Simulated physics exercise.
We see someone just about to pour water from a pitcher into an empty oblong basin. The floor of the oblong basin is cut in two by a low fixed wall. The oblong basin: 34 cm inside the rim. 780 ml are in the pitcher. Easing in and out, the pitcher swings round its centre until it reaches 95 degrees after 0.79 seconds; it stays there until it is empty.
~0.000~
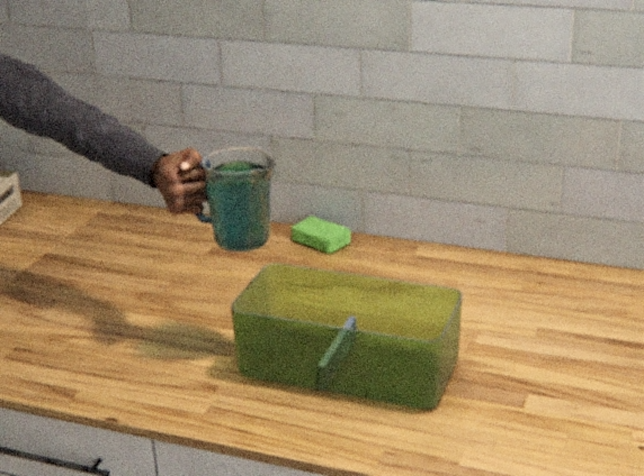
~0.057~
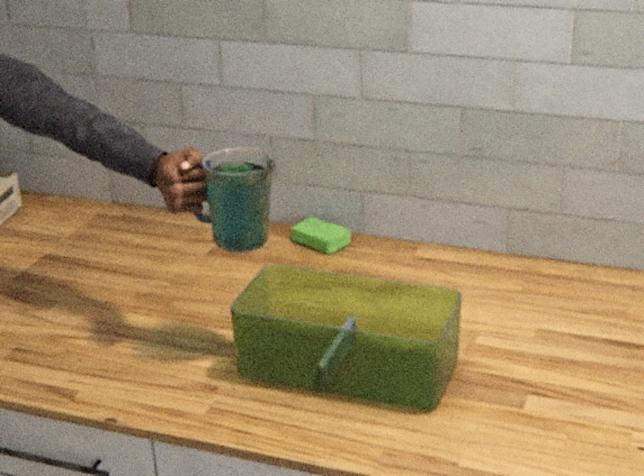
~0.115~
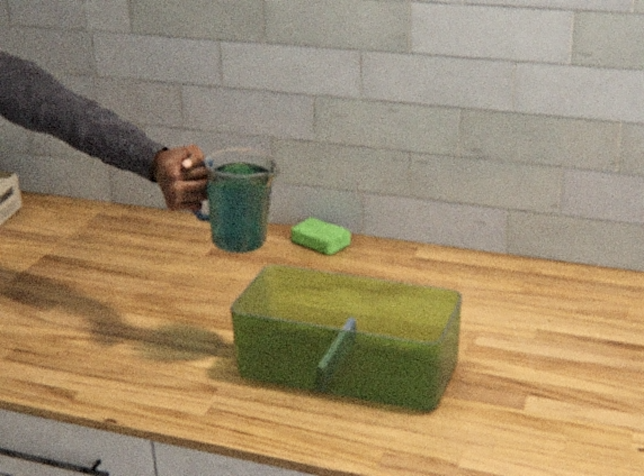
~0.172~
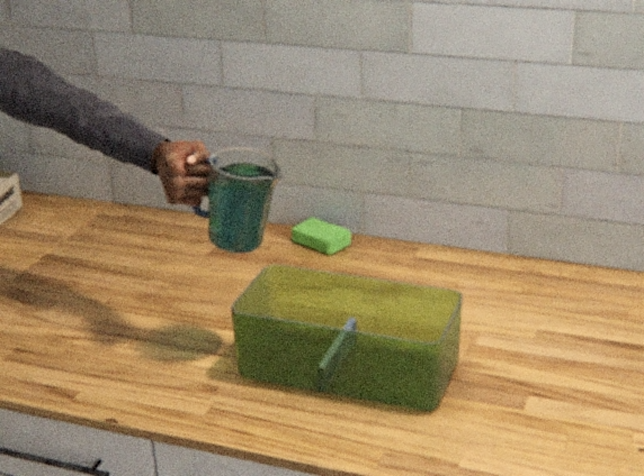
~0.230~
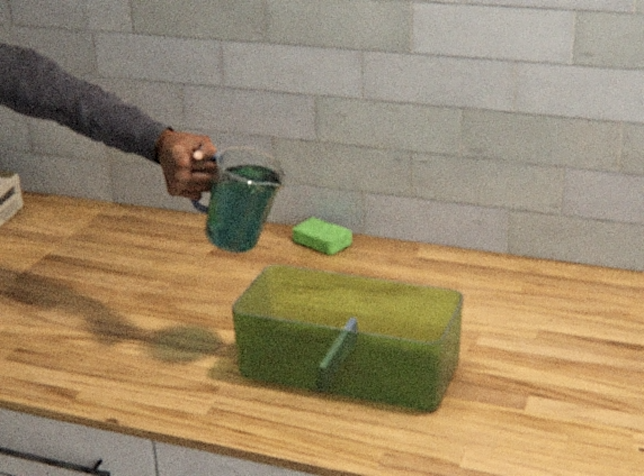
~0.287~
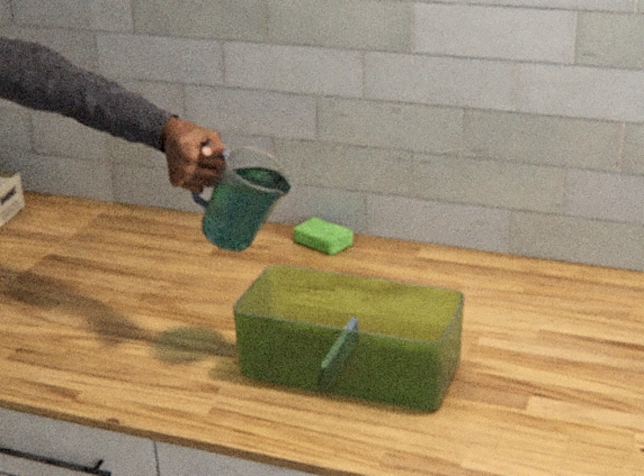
The clip opens with a hand holding a clear pitcher of blue-green liquid upright, above and to the left of an oblong green basin on a wooden counter. The hand barely moves at first, then gradually tilts the pitcher rightward, leaving it leaning noticeably with the liquid still inside.
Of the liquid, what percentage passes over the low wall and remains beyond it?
The far part has about 68 per cent.
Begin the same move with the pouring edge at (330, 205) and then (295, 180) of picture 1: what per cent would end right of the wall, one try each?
Roughly 100 per cent the first time and 95 per cent the second.
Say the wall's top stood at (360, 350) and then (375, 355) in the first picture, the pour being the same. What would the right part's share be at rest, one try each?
I'd put it at about 5 per cent for the first and about 15 per cent for the second.
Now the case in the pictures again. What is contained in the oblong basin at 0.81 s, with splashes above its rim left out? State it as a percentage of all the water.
Some 48 percent of the total.
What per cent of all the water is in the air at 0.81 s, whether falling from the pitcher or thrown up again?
20 per cent, roughly.
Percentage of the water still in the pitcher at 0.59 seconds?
Near 72 in a hundred.
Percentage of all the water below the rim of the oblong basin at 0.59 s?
8 %, roughly.
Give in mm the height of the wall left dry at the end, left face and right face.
About 34 mm left, about 26 mm right.
Then, 0.59 s in, the tilt is 80° and 72 per cent is still to pour, 2 is left of the wall and 6 right of it.
Then, 0.81 s in, the tilt is 95° and 32 per cent is still to pour, 15 is left of the wall and 33 right of it.
Then, 1.04 s in, the tilt is 95° and 9 per cent is still to pour, 19 is left of the wall and 65 right of it.
Then, 1.29 s in, the tilt is 95° and 2 per cent is still to pour, 27 is left of the wall and 68 right of it.
Finally, 31 per cent lies left of the wall, 68 right of it and 1 outside.
